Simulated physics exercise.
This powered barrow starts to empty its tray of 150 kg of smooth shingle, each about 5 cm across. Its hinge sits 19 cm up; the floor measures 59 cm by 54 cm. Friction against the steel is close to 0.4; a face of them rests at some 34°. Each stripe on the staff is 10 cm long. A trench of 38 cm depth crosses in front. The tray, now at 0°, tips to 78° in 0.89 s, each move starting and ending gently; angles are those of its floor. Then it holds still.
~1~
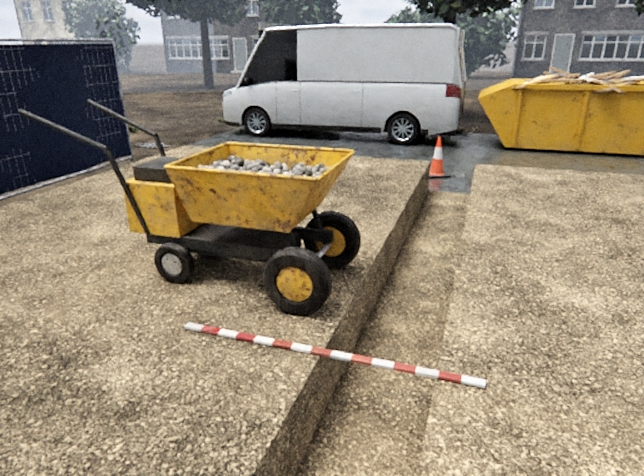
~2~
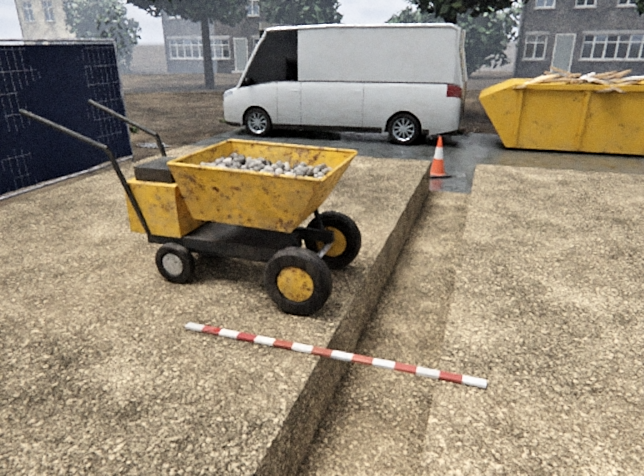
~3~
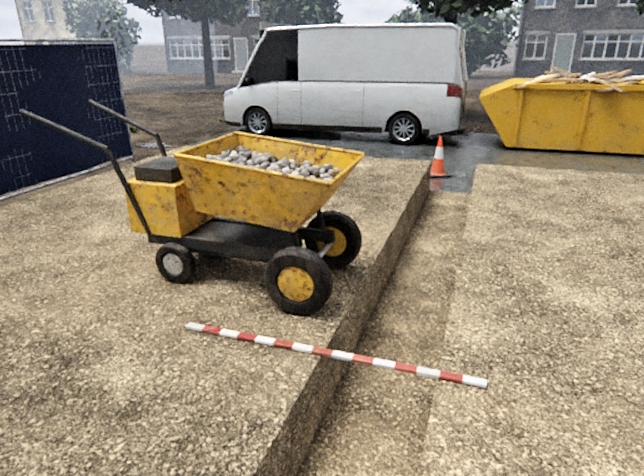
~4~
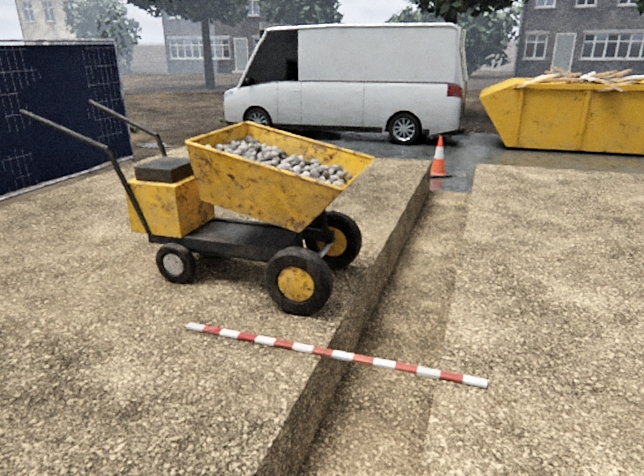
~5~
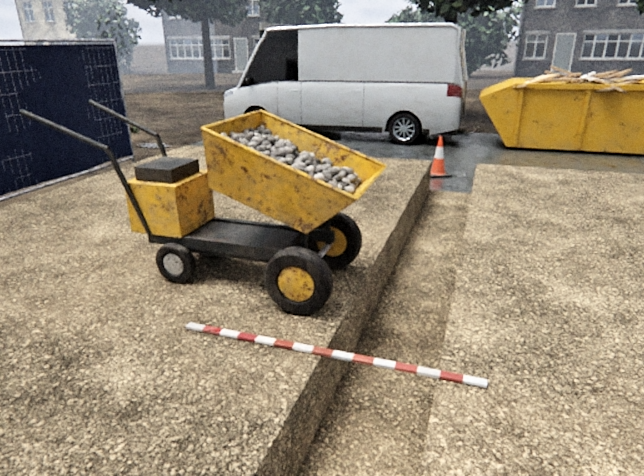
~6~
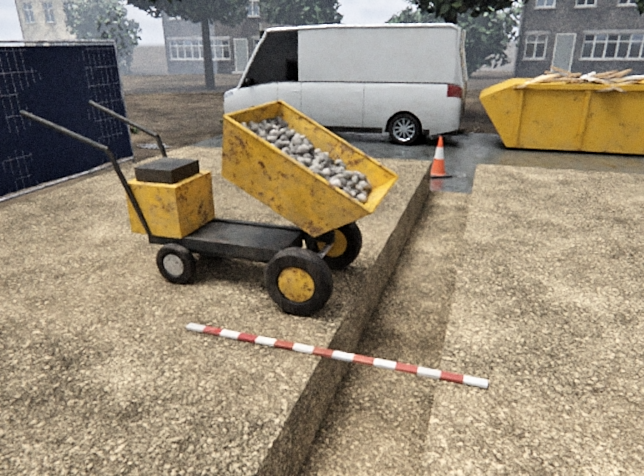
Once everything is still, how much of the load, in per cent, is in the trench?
Roughly 42 per cent ends in the trench.
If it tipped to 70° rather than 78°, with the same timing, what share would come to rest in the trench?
It would be near 45 per cent.
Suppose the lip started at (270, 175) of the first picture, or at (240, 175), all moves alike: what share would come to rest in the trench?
First some 95, then 100 per cent.
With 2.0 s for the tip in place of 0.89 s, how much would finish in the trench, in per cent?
In that case some 55 per cent.
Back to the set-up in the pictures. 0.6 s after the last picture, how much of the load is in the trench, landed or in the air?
Some 15 per cent.
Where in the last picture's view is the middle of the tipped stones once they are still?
Around (474, 308).
Then, 0.3 s after the last picture the floor is at 66°, 100 % in the tray; the foremost stones are at (412, 254).
Then, 0.6 s after the last picture the floor is at 78°, 51 % in the tray, 14 % in the trench, 35 % past the trench; the foremost stones are at (524, 320).
Then, 1.0 s after the last picture the floor is at 78°, 13 % in the tray, 29 % in the trench, 58 % past the trench; the foremost stones are past the picture's edge.
Then, 2.9 s after the last picture the floor is at 78°, 0 % in the tray, 42 % in the trench, 58 % past the trench; the foremost stones are past the picture's edge.
